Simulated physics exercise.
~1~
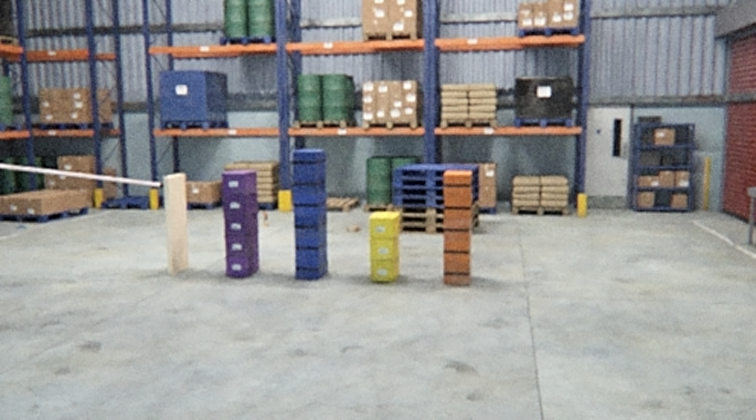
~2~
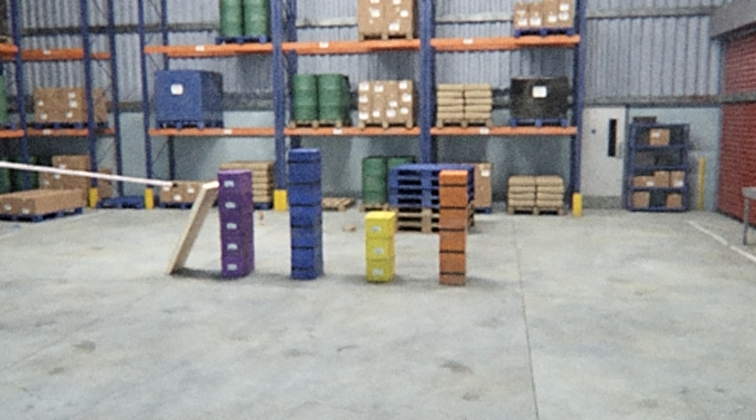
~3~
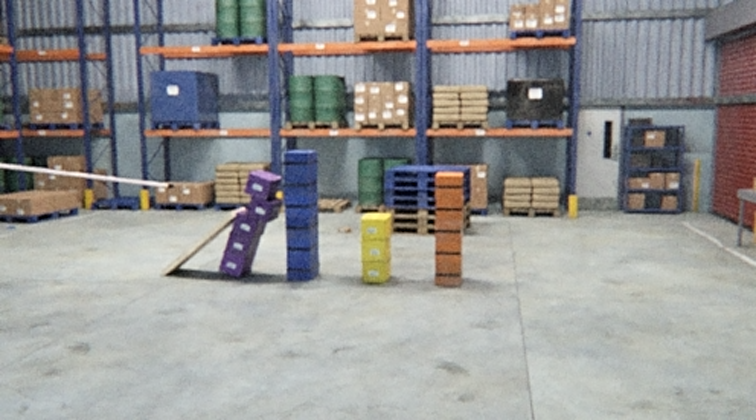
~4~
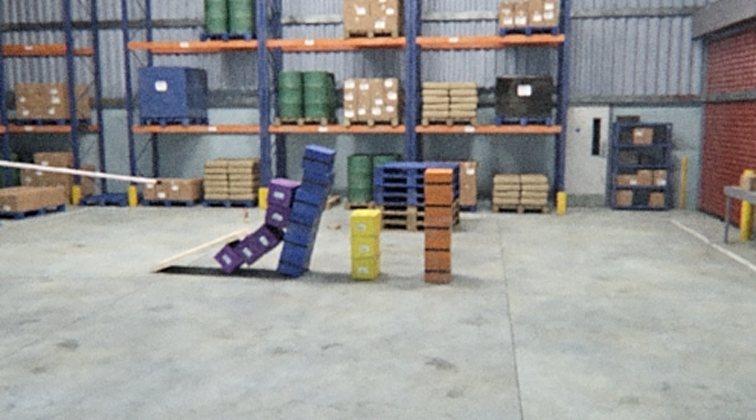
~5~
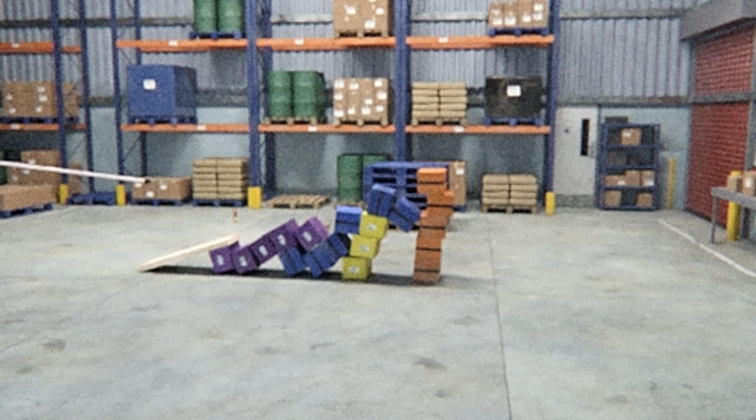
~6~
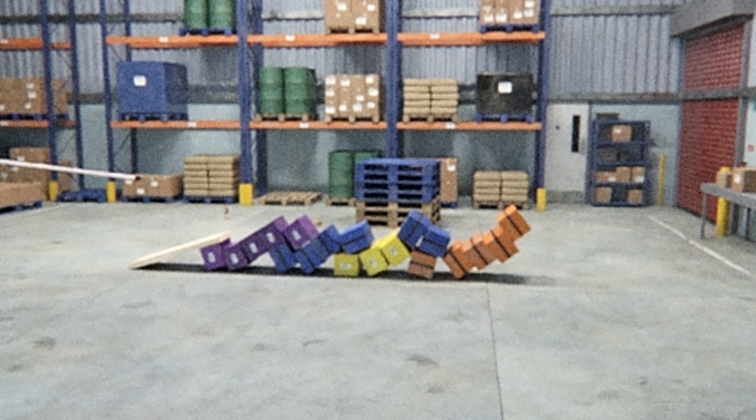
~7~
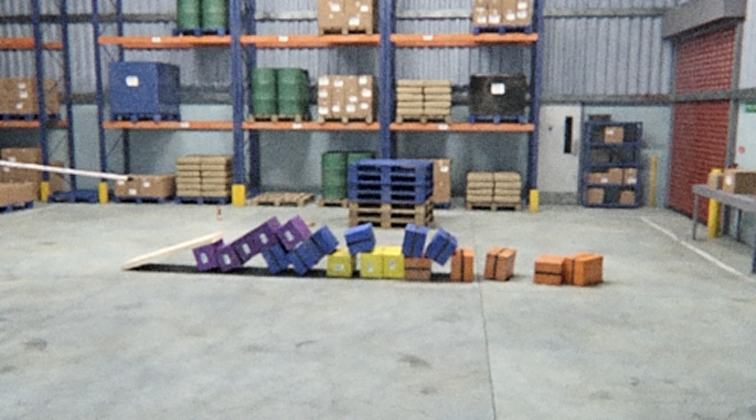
In a warehouse, a tipping board topples purple, blue, yellow and orange stacks rightward into a heap.
